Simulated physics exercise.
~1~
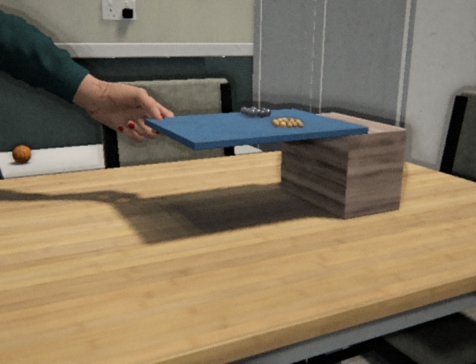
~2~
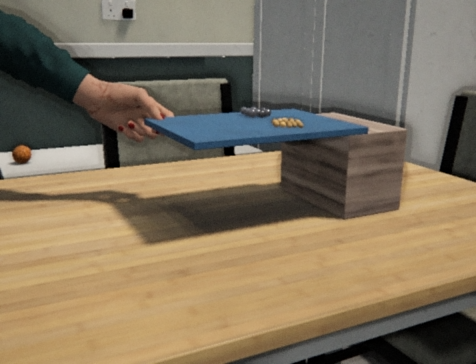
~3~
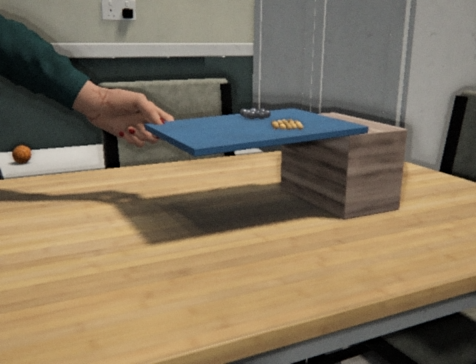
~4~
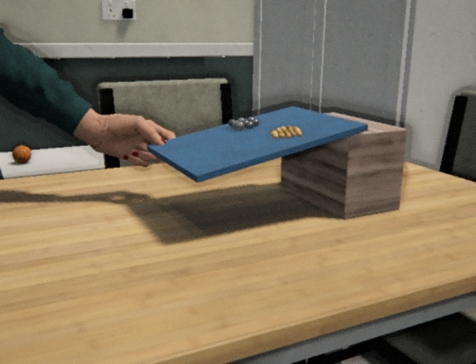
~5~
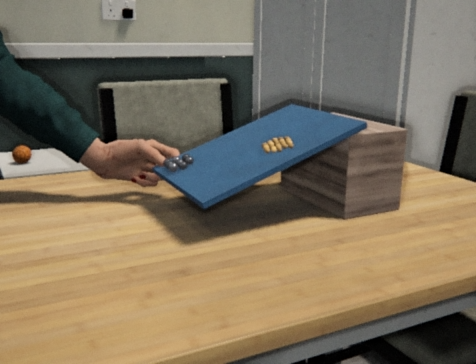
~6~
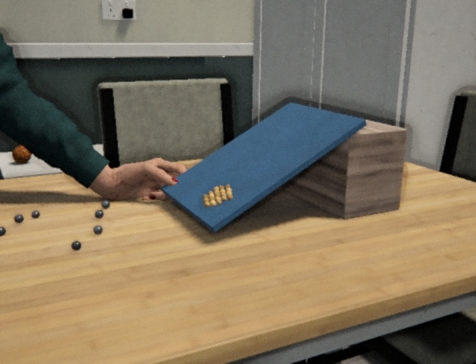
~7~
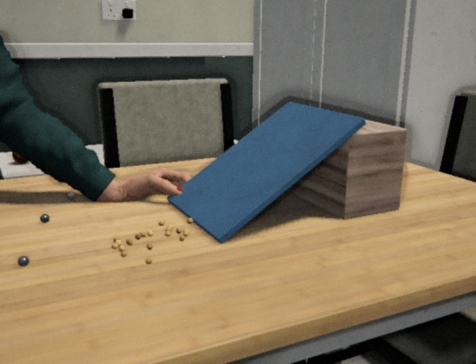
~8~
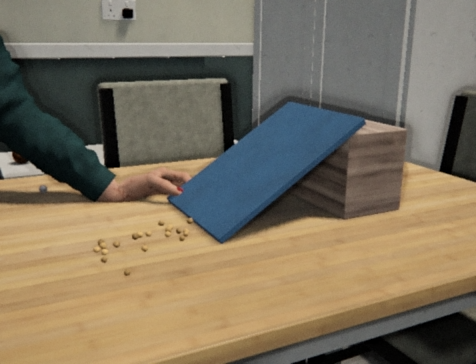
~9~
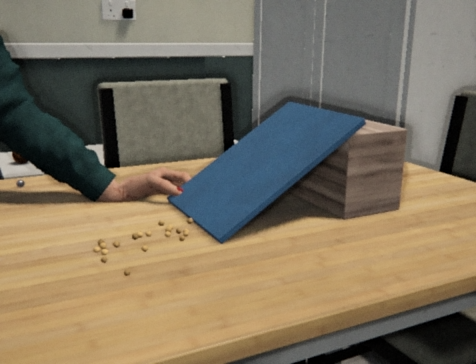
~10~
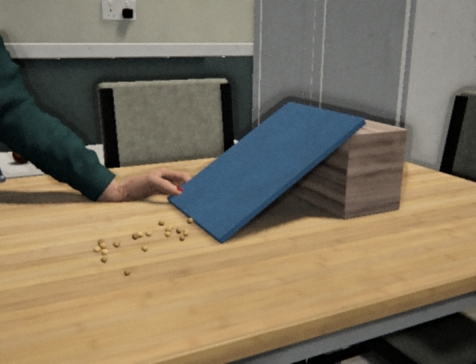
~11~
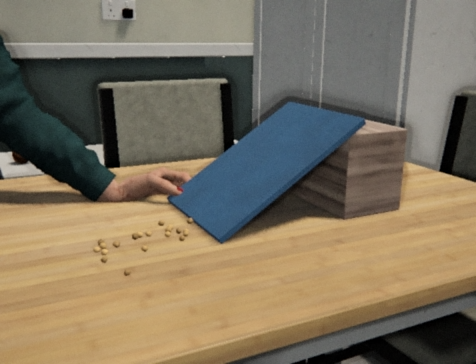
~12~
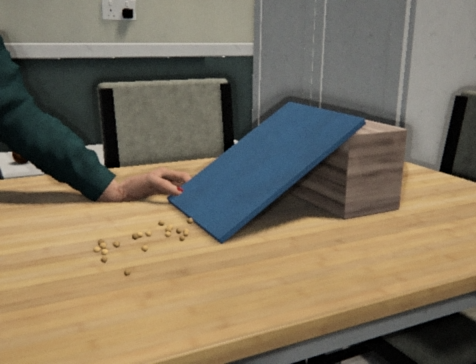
A hand lowers a blue board's end, and dark balls roll farther than tan bits.
